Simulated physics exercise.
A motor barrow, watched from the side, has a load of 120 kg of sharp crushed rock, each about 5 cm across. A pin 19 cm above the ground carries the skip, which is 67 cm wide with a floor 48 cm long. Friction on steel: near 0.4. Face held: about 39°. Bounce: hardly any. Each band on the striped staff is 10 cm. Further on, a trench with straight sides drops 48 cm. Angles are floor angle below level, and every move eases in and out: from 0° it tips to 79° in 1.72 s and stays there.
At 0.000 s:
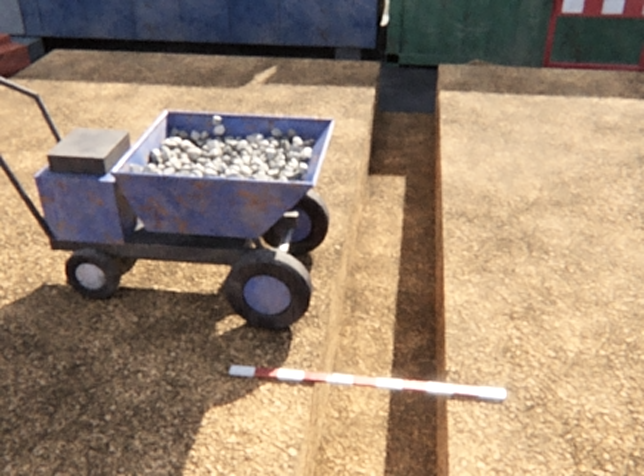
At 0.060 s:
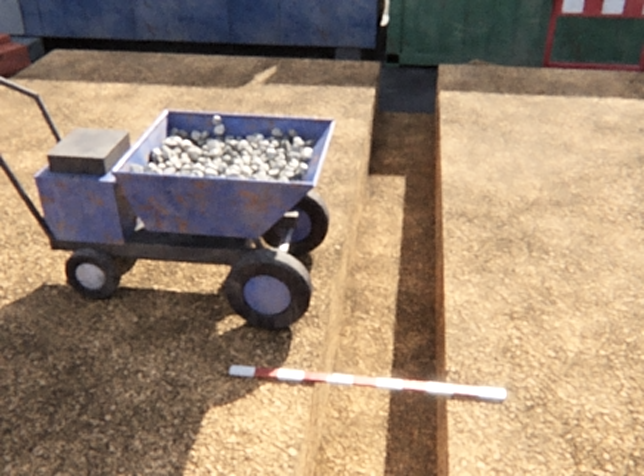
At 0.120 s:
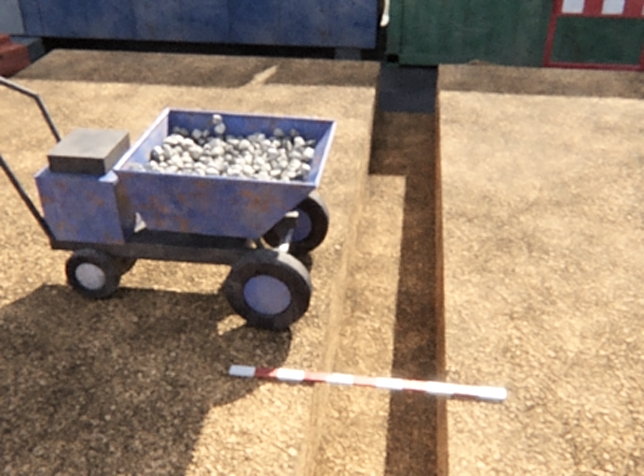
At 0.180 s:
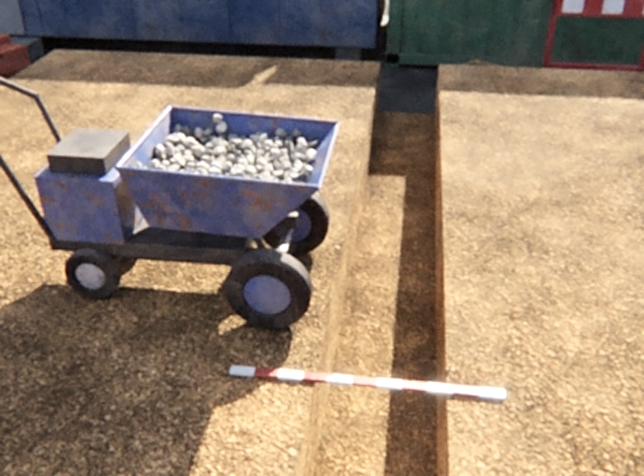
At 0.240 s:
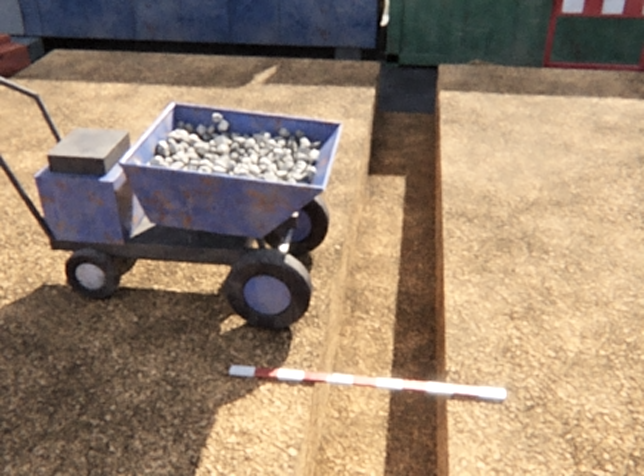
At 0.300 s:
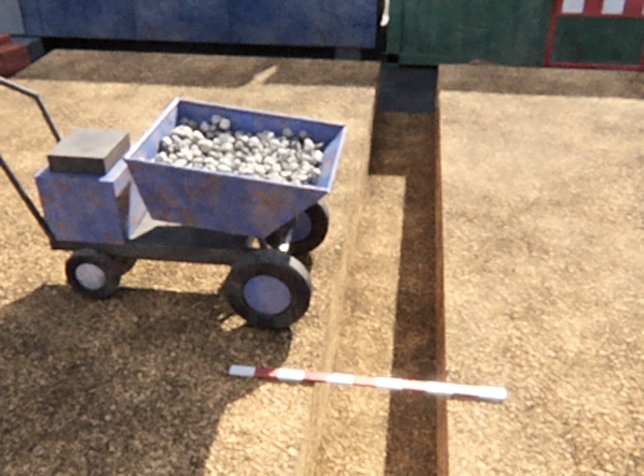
At first a blue motor barrow loaded with grey stones stands level and still on gravelly ground, left of a straight trench with a red-and-white striped staff across it. Then the skip begins to tilt slightly toward the right, its left end rising gradually while the wheels stay put.
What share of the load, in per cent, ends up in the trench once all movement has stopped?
About 84 per cent.
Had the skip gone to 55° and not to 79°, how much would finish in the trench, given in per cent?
I'd expect around 10 in a hundred.
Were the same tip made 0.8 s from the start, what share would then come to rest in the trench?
Roughly 70 per cent would.
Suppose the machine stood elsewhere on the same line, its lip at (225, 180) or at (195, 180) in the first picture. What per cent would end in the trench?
That gives roughly 100 per cent and roughly 60 per cent.
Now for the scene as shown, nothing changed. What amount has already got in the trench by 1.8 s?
About 45 per cent by then.
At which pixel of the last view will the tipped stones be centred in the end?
The tipped stones centre close to (414, 361).
After 1.3 s the floor is at 67°; 100 % in the skip; the foremost stones are at (412, 276).
After 1.8 s the floor is at 79°; 41 % in the skip, 46 % in the trench, 13 % past the trench; the foremost stones are at (515, 295).
After 2.2 s the floor is at 79°; 10 % in the skip, 73 % in the trench, 17 % past the trench; the foremost stones are at (561, 311).
After 4.1 s the floor is at 79°; 0 % in the skip, 84 % in the trench, 16 % past the trench; the foremost stones are at (562, 311).
